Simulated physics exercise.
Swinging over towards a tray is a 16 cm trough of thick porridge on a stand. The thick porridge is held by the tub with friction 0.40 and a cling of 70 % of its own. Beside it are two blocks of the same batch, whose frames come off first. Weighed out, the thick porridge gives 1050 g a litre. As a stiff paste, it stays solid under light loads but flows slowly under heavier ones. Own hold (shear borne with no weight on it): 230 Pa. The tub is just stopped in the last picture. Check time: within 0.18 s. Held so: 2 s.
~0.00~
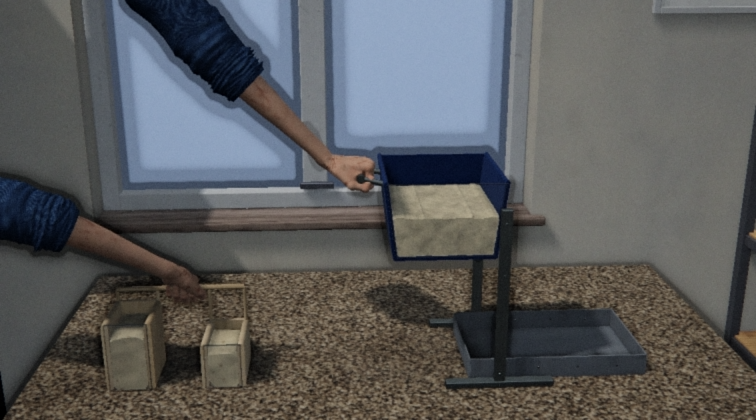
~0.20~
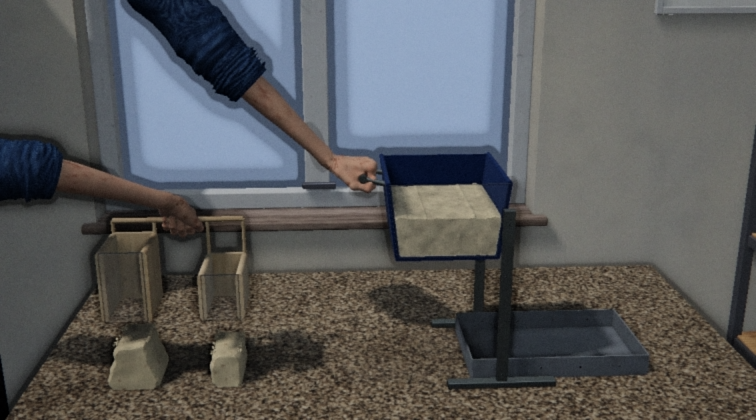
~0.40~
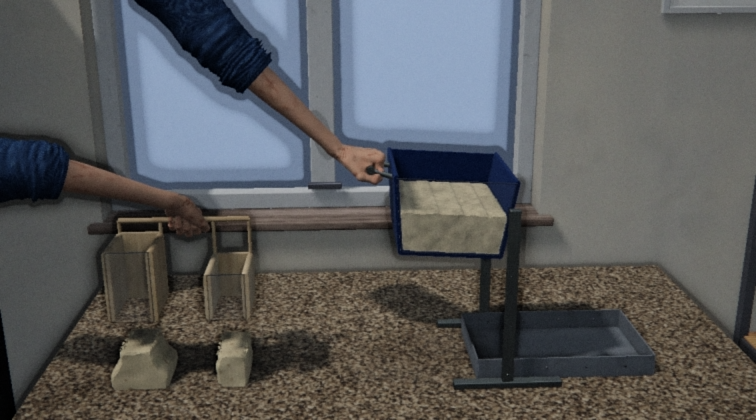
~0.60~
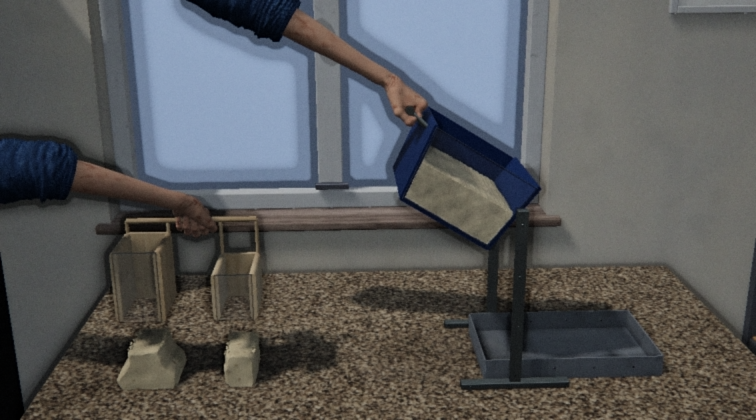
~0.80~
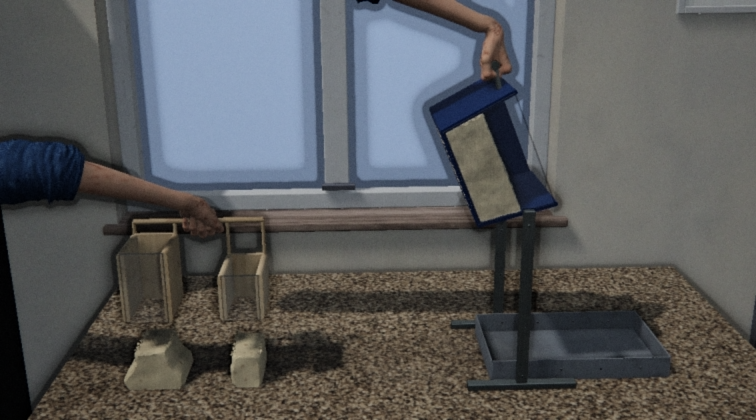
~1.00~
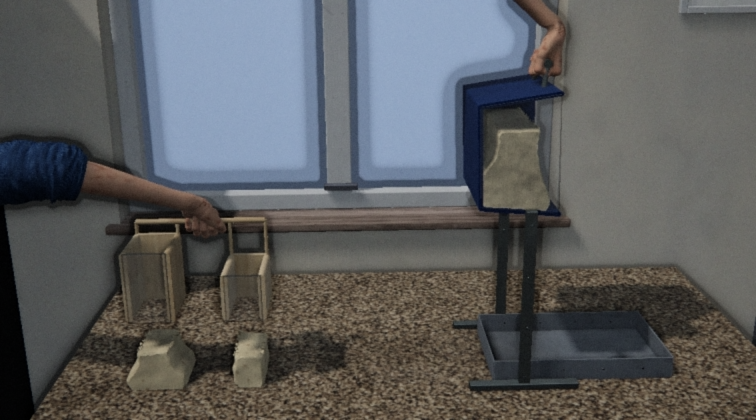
A hand lifts two joined wooden moulds off a pair of pale blocks on the left, and the blocks sag slightly, the larger one more. Another hand then swings a blue trough on a stand rightward until it is nearly upright, its thick pale filling bulging at the open side above a grey tray.
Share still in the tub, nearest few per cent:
48 %.
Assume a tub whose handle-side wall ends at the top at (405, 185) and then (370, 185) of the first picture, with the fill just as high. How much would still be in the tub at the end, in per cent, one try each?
I'd say near 65 percent the first time and near 45 percent the second.
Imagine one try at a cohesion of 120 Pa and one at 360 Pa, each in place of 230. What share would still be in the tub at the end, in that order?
40 %, then 55 %.
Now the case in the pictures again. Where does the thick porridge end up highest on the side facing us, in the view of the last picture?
Peak location: Approx. (507, 180).
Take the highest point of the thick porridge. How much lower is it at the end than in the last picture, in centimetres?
The top ends up some 10 cm below its level in the last picture.
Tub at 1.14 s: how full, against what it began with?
85 %, roughly.
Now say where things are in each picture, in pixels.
In the first frame, handle-side rim at (389, 185), tilt 0 degrees; crest of the thick porridge at (497, 216); block heights 13 cm, 8.5 cm (left to right).
In the second frame, handle-side rim at (391, 185), tilt 0 degrees; crest of the thick porridge at (499, 216); block heights 11 cm, 8.2 cm (left to right).
In the third frame, handle-side rim at (399, 178), tilt 4 degrees; crest of the thick porridge at (406, 212); block heights 9.5 cm, 8.1 cm (left to right).
In the fourth frame, handle-side rim at (439, 128), tilt 32 degrees; crest of the thick porridge at (426, 163); block heights 9.5 cm, 8.1 cm (left to right).
In the fifth frame, handle-side rim at (516, 95), tilt 68 degrees; crest of the thick porridge at (484, 116); block heights 9.5 cm, 8.1 cm (left to right).
In the sixth frame, handle-side rim at (562, 96), tilt 88 degrees; crest of the thick porridge at (541, 131); block heights 9.5 cm, 8.1 cm (left to right).
After 1.14 s, the tub is at 88 degrees and holds 83 %.
After 1.31 s, the tub is at 88 degrees and holds 51 %.
After 1.48 s, the tub is at 88 degrees and holds 48 %.
After 1.65 s, the tub is at 88 degrees and holds 48 %.
After 3.00 s, the tub is at 88 degrees and holds 48 %.
